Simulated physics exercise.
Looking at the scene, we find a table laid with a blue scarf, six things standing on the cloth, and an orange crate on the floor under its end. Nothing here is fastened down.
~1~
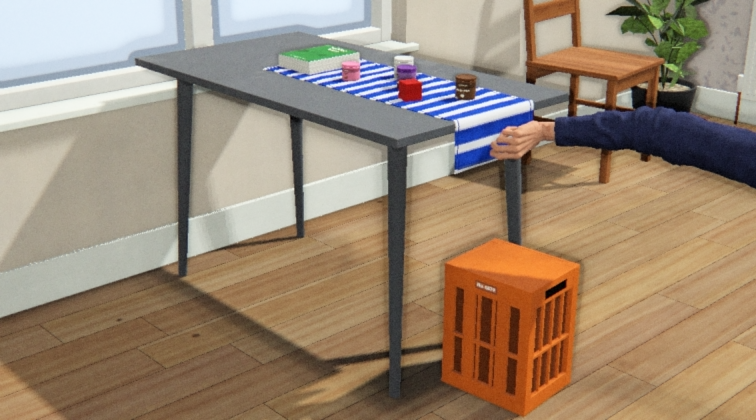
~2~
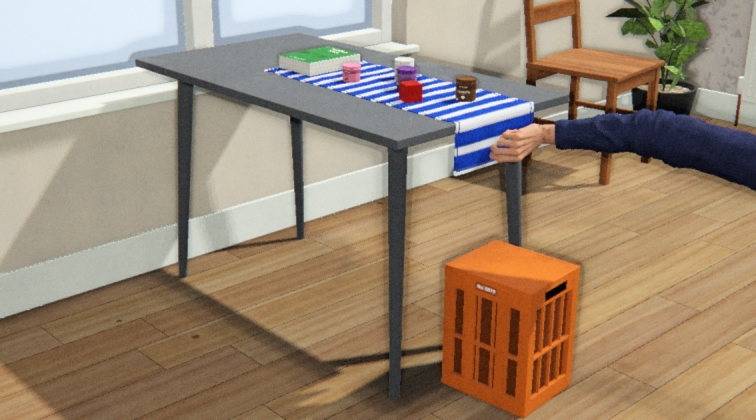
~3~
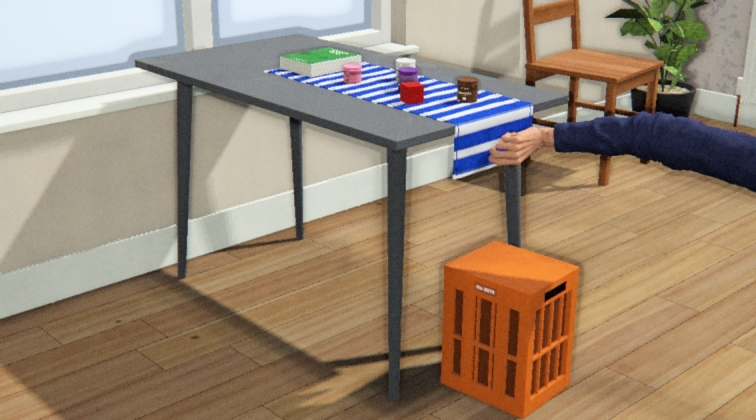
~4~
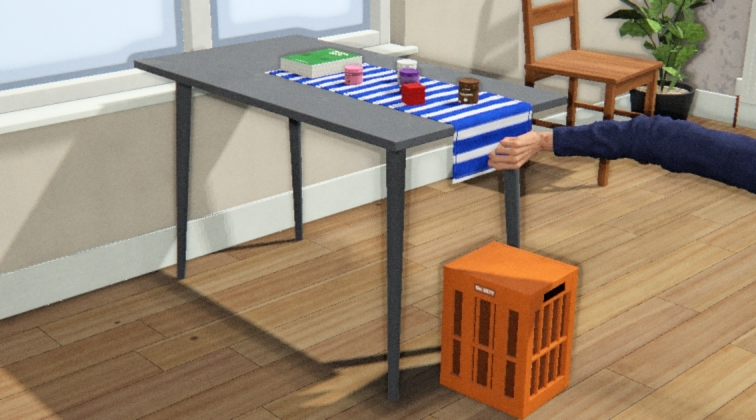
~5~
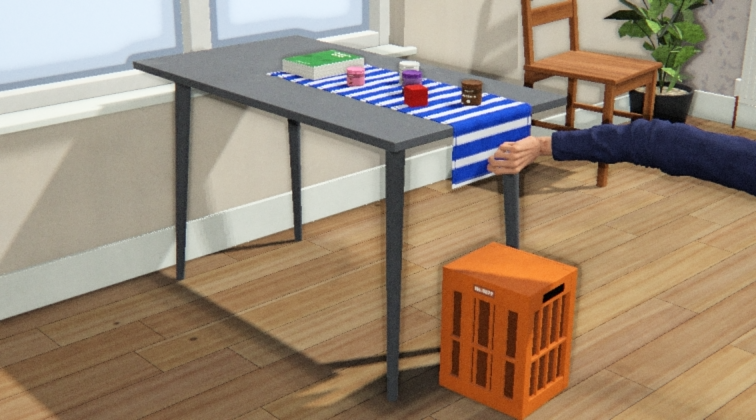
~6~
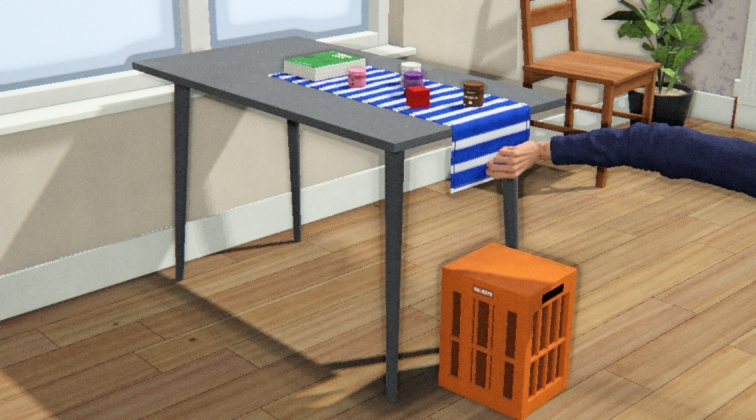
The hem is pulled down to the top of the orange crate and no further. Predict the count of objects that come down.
Count: Two.
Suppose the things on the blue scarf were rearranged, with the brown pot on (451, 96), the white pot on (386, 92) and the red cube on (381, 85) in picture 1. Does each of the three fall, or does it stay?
Brown pot - leaves the top, white pot - stays aboard, red cube - stays aboard.
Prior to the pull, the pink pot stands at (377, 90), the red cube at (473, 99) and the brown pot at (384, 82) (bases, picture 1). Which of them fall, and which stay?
Pink pot: Stays. Red cube: Goes. Brown pot: Stays.
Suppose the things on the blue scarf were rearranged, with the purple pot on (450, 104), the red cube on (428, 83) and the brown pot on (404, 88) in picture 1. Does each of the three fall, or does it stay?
Well, the purple pot is dislodged, the red cube is safe, and the brown pot is safe.
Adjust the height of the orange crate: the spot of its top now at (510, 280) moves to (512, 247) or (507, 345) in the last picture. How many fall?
We'd get 1 in the first case and 4 in the second.
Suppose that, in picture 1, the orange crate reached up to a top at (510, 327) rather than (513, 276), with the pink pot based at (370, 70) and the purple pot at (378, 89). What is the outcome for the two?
Pink pot stays, purple pot is gone.
A little later, hem near (489, 219); all still up.
Next, hem near (489, 247); brown pot gone.
Later still, hem on the crate; brown pot and red cube gone.
When it is over, hem on the crate; brown pot and red cube gone. The answer is two.
